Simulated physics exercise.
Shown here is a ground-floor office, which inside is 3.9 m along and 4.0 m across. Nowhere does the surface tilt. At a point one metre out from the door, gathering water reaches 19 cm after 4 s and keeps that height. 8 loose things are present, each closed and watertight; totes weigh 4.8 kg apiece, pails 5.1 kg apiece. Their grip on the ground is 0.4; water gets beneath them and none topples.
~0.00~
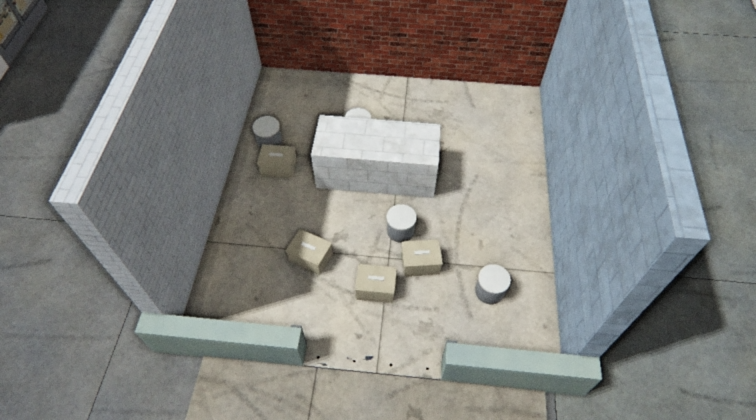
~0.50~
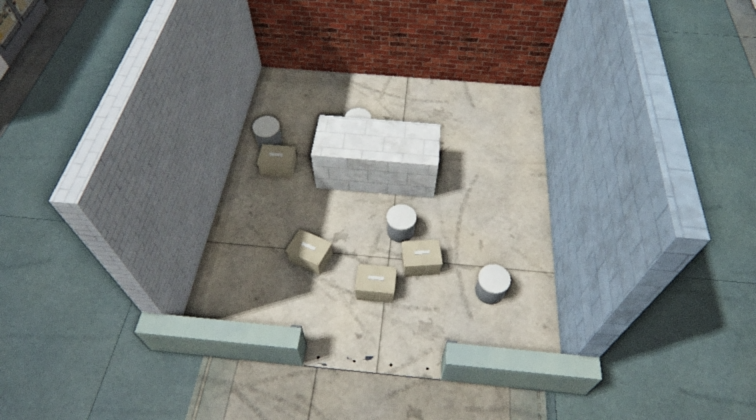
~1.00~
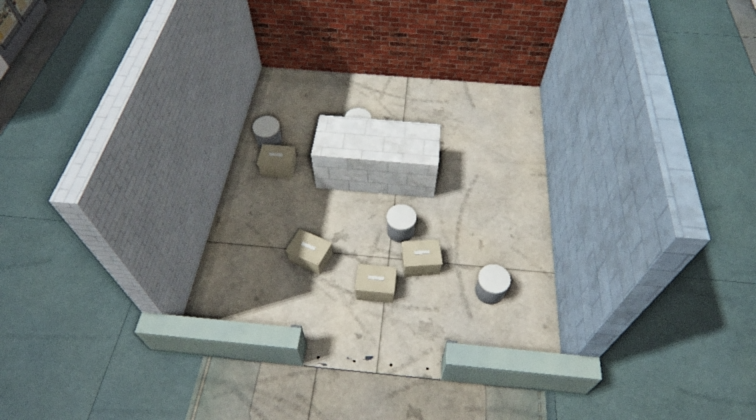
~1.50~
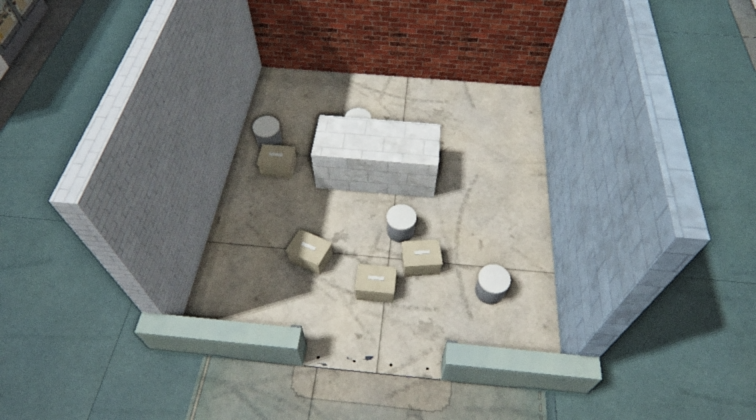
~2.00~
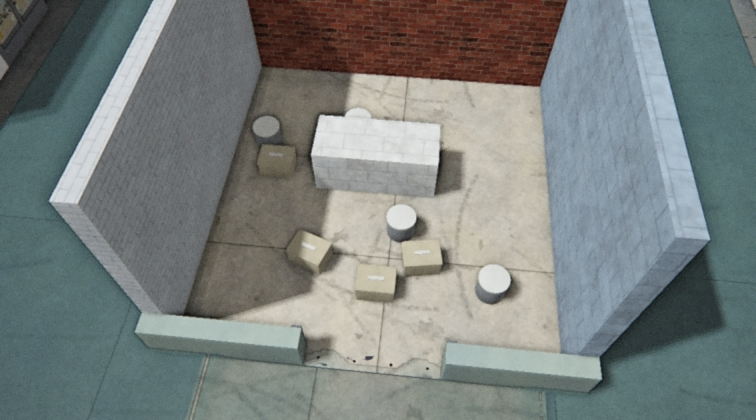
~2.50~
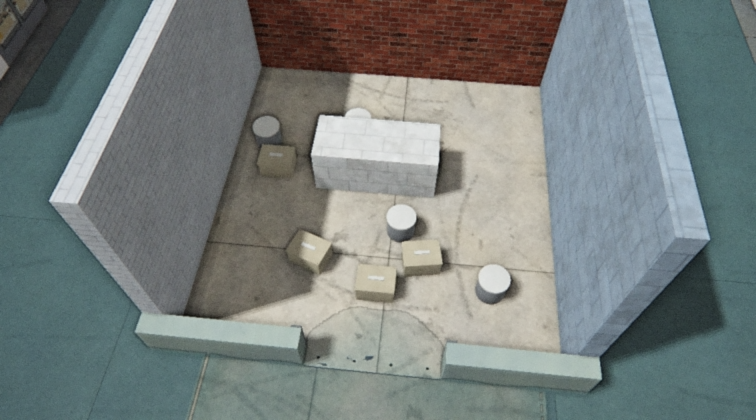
In this clip, the ground outside a roofless walled room turns from grey to blue-green, and a faint rounded patch spreads just inside the front opening, while the boxes, cylinders and large white block inside stay still.
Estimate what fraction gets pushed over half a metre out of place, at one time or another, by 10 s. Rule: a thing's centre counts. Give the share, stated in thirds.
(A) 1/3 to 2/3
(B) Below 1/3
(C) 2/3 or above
(C) 2/3 or above.
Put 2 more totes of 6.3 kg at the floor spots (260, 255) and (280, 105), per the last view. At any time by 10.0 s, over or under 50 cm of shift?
The first: Falls below it. The second: Exceeds it.
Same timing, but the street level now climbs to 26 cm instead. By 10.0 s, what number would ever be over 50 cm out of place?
In that case the number is 7.
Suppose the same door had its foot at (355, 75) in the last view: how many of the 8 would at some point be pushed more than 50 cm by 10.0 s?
Result: 5 of them.
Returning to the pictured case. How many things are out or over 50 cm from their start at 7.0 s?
By my tally, 4.
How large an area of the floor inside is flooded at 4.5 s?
Wet area: Approx. 5.0 m2.
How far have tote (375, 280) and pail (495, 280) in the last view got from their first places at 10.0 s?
First 150 cm, then 0 cm.
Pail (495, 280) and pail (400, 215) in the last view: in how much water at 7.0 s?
Close to 3 and 8 centimetres.
After 3.5 s 1 of 8 are over 50 cm from their spots; 0 afloat.
After 4.5 s 2 of 8 are over 50 cm from their spots; 0 afloat.
After 7.0 s 4 of 8 are over 50 cm from their spots; 4 afloat.
After 10.0 s 6 of 8 are over 50 cm from their spots, and 6 have been at some point; 6 afloat.
